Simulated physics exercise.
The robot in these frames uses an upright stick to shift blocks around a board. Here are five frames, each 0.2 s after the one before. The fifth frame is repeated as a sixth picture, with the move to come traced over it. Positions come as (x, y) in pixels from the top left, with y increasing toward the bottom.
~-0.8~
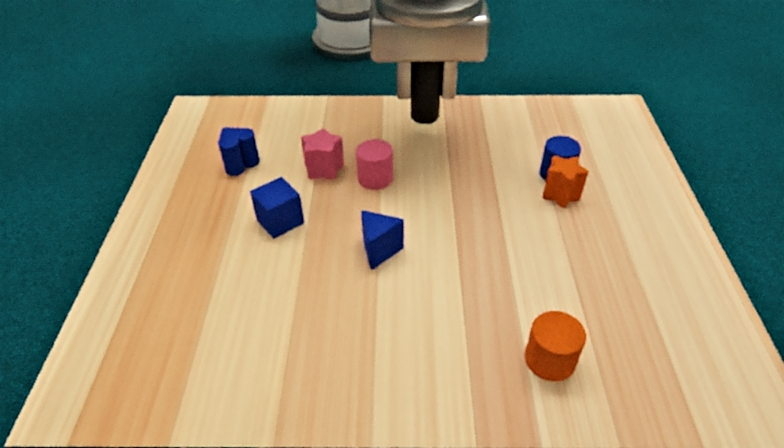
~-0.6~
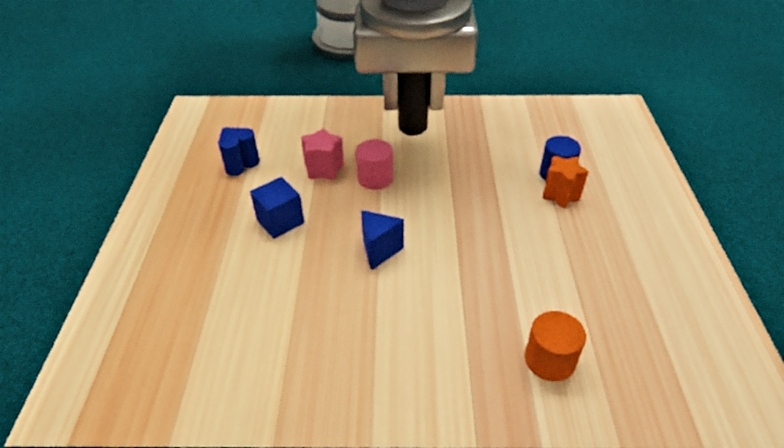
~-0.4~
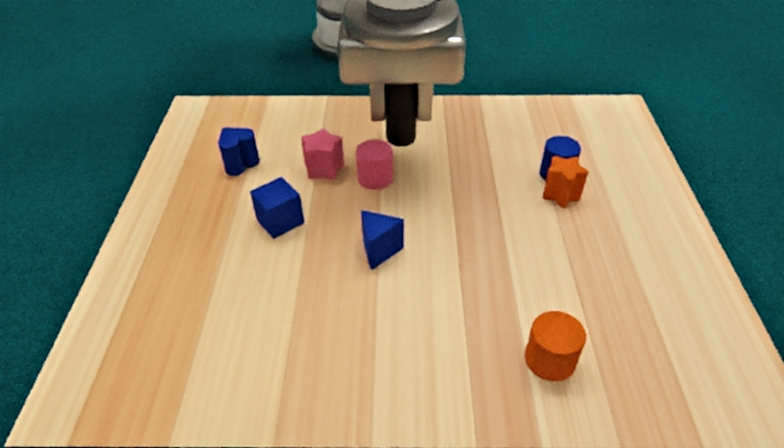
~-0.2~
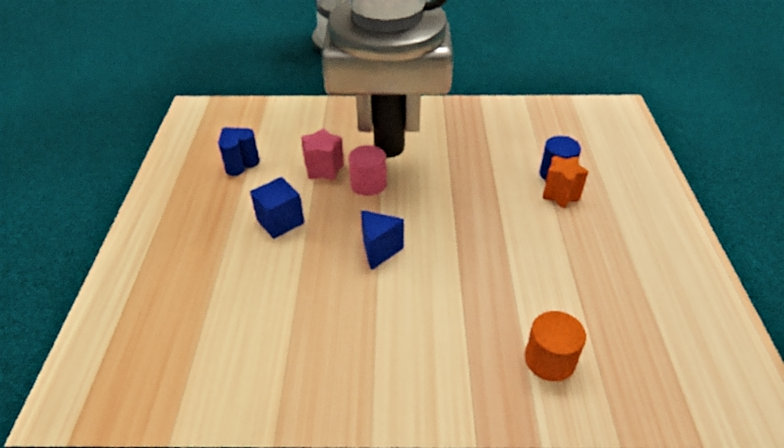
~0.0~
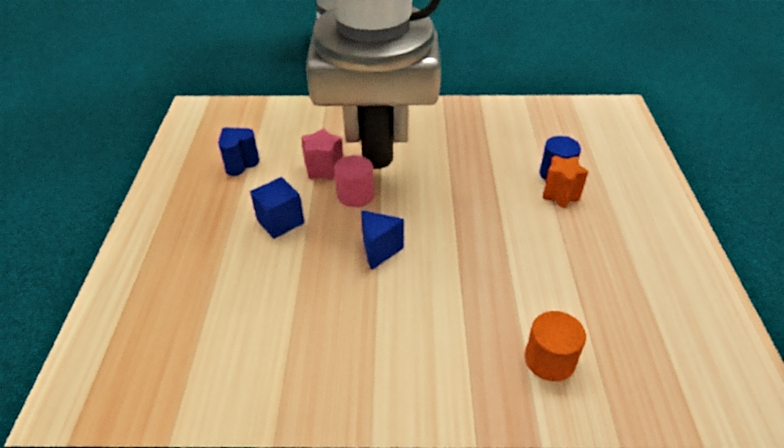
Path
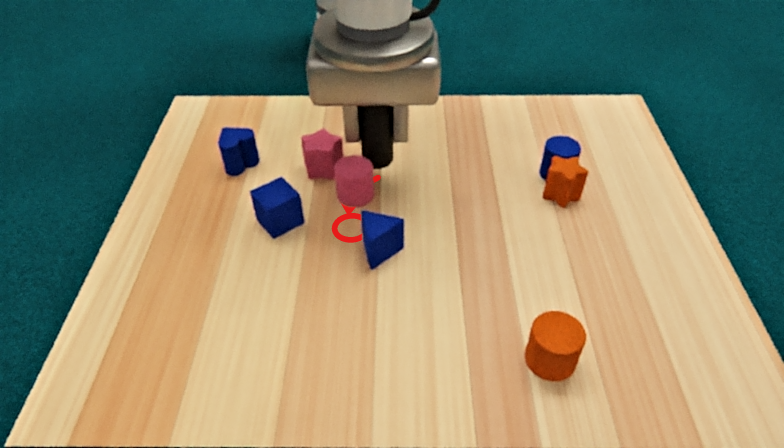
We see colored blocks scattered on a striped wooden board as a robot's upright stick moves down and left toward the pink disc, then pushes it a short way down and left while the other blocks stay still.
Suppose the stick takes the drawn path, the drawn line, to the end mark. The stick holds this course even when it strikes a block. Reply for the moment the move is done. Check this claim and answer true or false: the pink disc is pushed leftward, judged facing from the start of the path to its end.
The claim does not hold.
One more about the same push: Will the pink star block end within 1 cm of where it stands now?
I believe so.
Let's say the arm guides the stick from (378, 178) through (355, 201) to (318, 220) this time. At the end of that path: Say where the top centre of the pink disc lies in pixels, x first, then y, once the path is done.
Its top middle is near (289, 212).
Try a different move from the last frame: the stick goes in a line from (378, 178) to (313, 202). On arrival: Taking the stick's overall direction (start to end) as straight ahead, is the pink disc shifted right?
No
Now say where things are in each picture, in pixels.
In the first frame, stick's lower end at (425, 117); blue four-sided block at (275, 192); pink star block at (320, 140); pink disc at (374, 150); blue triangular block at (379, 223).
In the second frame, stick at (413, 128); blocks still.
In the third frame, stick at (401, 139); blocks still.
In the fourth frame, stick at (389, 150); pink disc at (367, 155).
In the fifth frame, stick at (378, 160); blue four-sided block at (275, 192); pink star block at (320, 140); pink disc at (354, 166); blue triangular block at (379, 223).
Drawn move, from (378, 178) via (358, 190) and (348, 208), ending at (352, 228).
On the path given first. Halfway along, stick at (350, 181); pink disc at (324, 189).
At the end, stick at (350, 210); blue four-sided block at (272, 194), turned 15° clockwise; pink star block still; pink disc at (313, 210); blue triangular block still.
